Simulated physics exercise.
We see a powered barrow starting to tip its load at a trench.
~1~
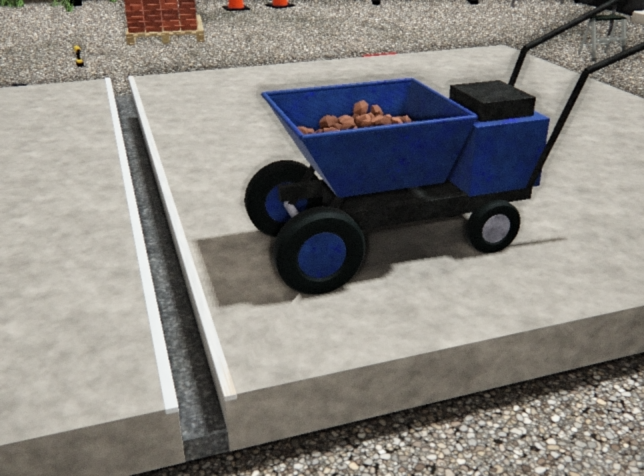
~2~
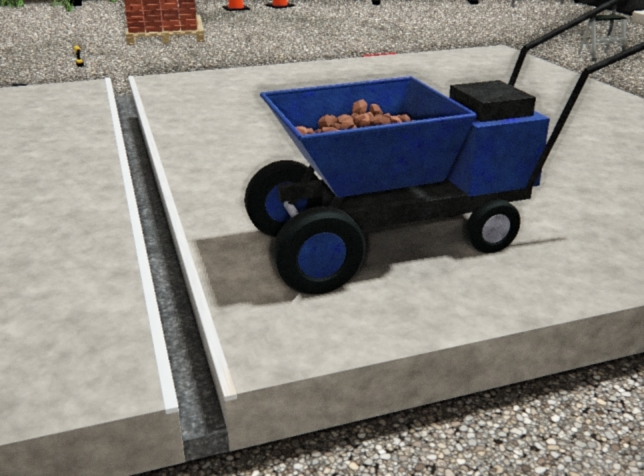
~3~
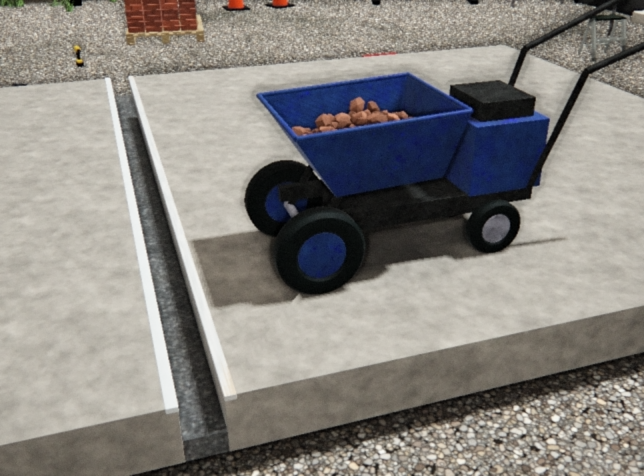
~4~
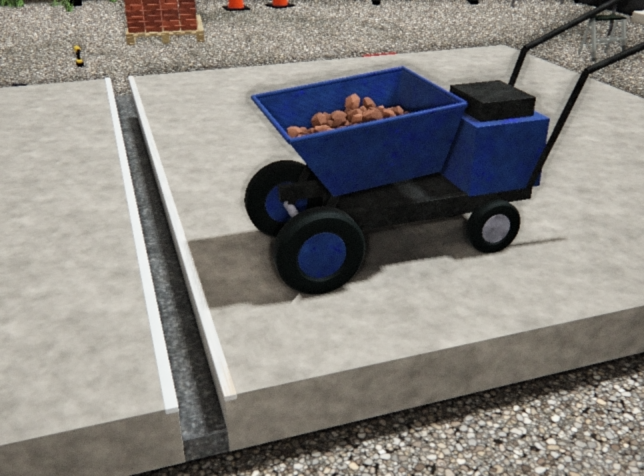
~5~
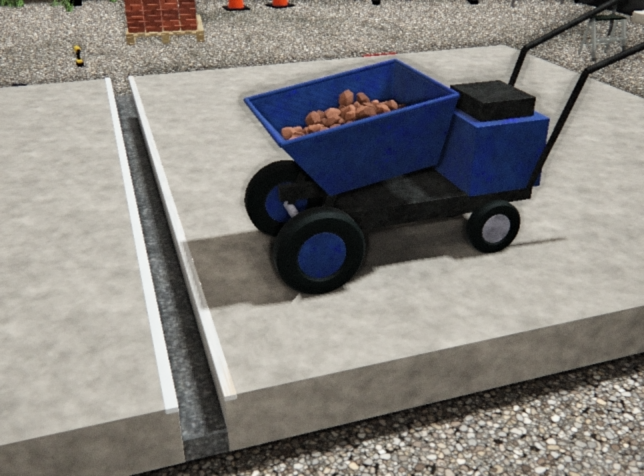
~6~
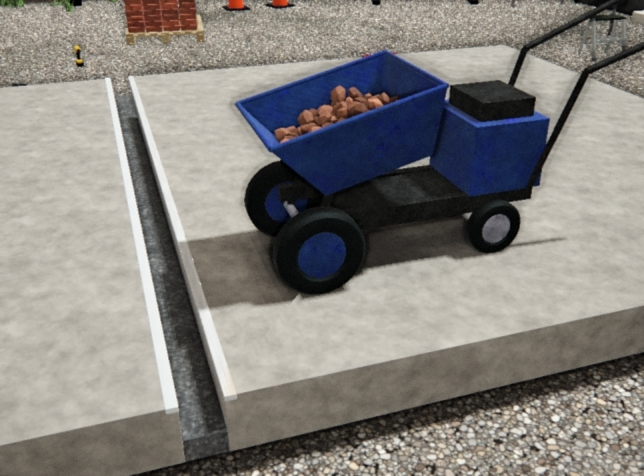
The blue skip of a small powered barrow, loaded with brownish lumps of rubble, sits level on a concrete slab to the right of a narrow trench. Its rear gradually rises and its front lip lowers slightly toward the left, while the lumps stay inside and the wheels remain still.
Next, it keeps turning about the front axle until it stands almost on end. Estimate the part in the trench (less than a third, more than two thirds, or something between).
It catches between a third and two thirds.
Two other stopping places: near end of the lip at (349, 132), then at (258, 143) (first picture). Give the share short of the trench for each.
First some 30, then 0 per cent.
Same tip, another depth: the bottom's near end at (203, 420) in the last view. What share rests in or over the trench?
Near 40 %.
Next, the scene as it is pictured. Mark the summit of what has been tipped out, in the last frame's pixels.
At about (156, 267).
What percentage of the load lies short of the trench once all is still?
Roughly 0 in a hundred.
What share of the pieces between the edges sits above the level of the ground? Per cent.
Close to 15 per cent.
Just after the last frame, skip tipped steeply; every one in the skip.
A moment on, skip tipped steeply; almost all in the skip; just a few falling.
Further on, skip tipped right over; roughly half in the skip; roughly a quarter in or heaped over the trench; roughly a quarter beyond it; just a few falling.
When it is over, skip tipped right over; roughly a quarter in the skip; just a few short of the trench; roughly half in or heaped over the trench; roughly a quarter beyond it.
